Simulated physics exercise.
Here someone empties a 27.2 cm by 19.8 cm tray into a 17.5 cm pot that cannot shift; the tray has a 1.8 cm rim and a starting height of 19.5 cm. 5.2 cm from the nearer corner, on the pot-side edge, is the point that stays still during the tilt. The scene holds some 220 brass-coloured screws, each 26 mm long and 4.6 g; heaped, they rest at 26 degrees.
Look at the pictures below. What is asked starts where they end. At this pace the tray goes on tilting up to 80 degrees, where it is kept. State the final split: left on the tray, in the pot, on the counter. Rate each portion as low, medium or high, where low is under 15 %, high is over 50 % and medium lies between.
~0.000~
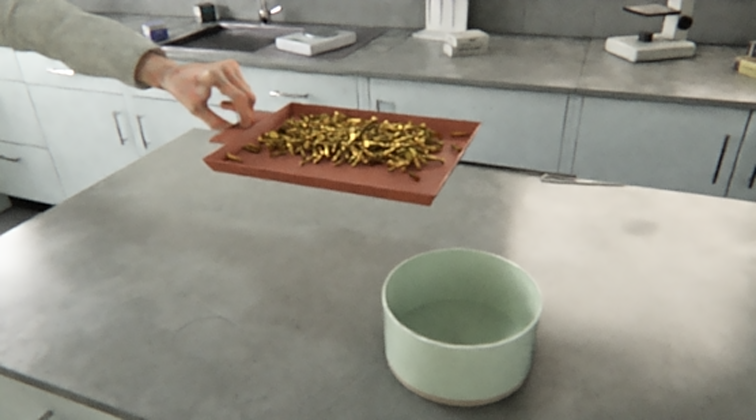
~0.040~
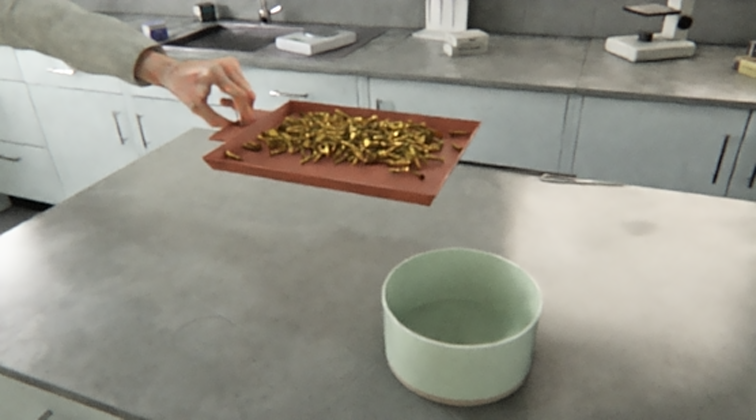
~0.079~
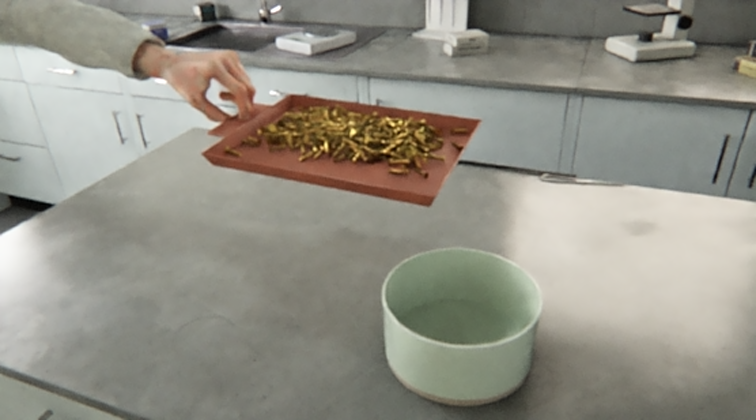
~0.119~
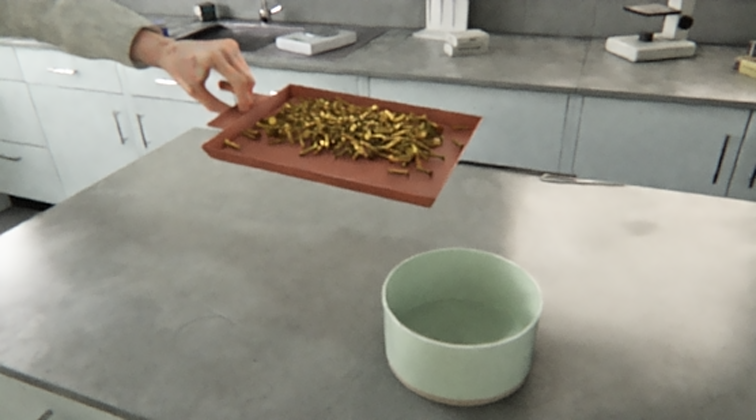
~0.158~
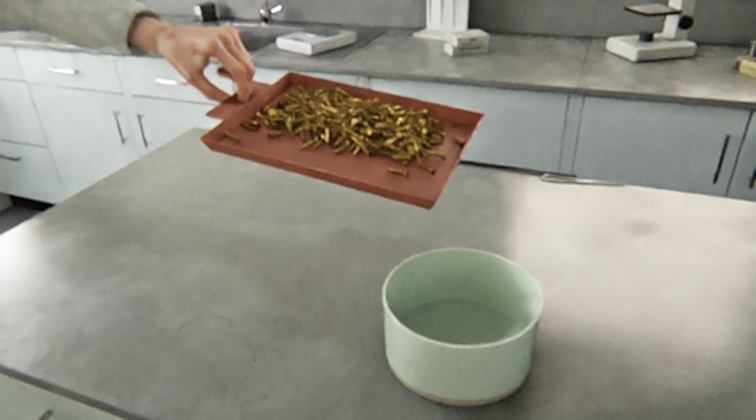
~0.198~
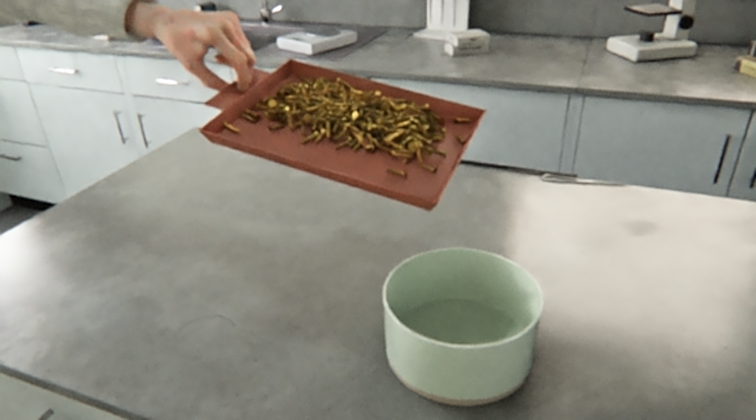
Tray low, pot high, counter low.
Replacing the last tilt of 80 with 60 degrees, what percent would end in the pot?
That would be around 90 percent.
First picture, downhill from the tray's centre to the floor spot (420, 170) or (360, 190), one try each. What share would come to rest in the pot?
The share comes to about 50 in a hundred, then about 75 in a hundred.
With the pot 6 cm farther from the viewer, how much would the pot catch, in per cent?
About 40 %.
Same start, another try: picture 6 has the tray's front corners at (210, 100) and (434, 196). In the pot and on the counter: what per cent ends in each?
Split: Pot = 65, counter = 35.
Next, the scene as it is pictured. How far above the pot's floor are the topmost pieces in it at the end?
Around 3.5 cm above the floor.
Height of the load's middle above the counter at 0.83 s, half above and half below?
Roughly 18 centimetres, more or less.
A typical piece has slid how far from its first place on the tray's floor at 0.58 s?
About 7 cm.
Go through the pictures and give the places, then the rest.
Tray tilt 0 degrees, front corners at (211, 157) and (430, 191); middle of the pieces at (348, 143); pot at (461, 292), in the first picture.
Tray tilt 1 degrees, front corners at (211, 156) and (430, 191); middle of the pieces at (348, 141), in the second picture.
Tray tilt 2 degrees, front corners at (210, 151) and (430, 192); middle of the pieces at (348, 138), in the third picture.
Tray tilt 5 degrees, front corners at (210, 145) and (431, 193), lowest corner right front; middle of the pieces at (348, 132), in the fourth picture.
Tray tilt 9 degrees, front corners at (209, 137) and (431, 195), lowest corner right front; middle of the pieces at (348, 126), in the fifth picture.
Tray tilt 12 degrees, front corners at (208, 128) and (432, 197), lowest corner right front; middle of the pieces at (349, 119); pot at (462, 292). Its pace works out near 85 degrees a second, in the sixth picture.
Then, at 0.58 s, tilt 45 degrees; the tray holds 100 %, the pot 0 %.
After 0.83 s, tilt 67 degrees; the tray holds 40 %, the pot 15 %.
Then, at 1.19 s, tilt 80 degrees; the tray holds 0 %, the pot 95 %.
At rest (2.0 s), tray 0 %, pot 95 %, counter 5 %.
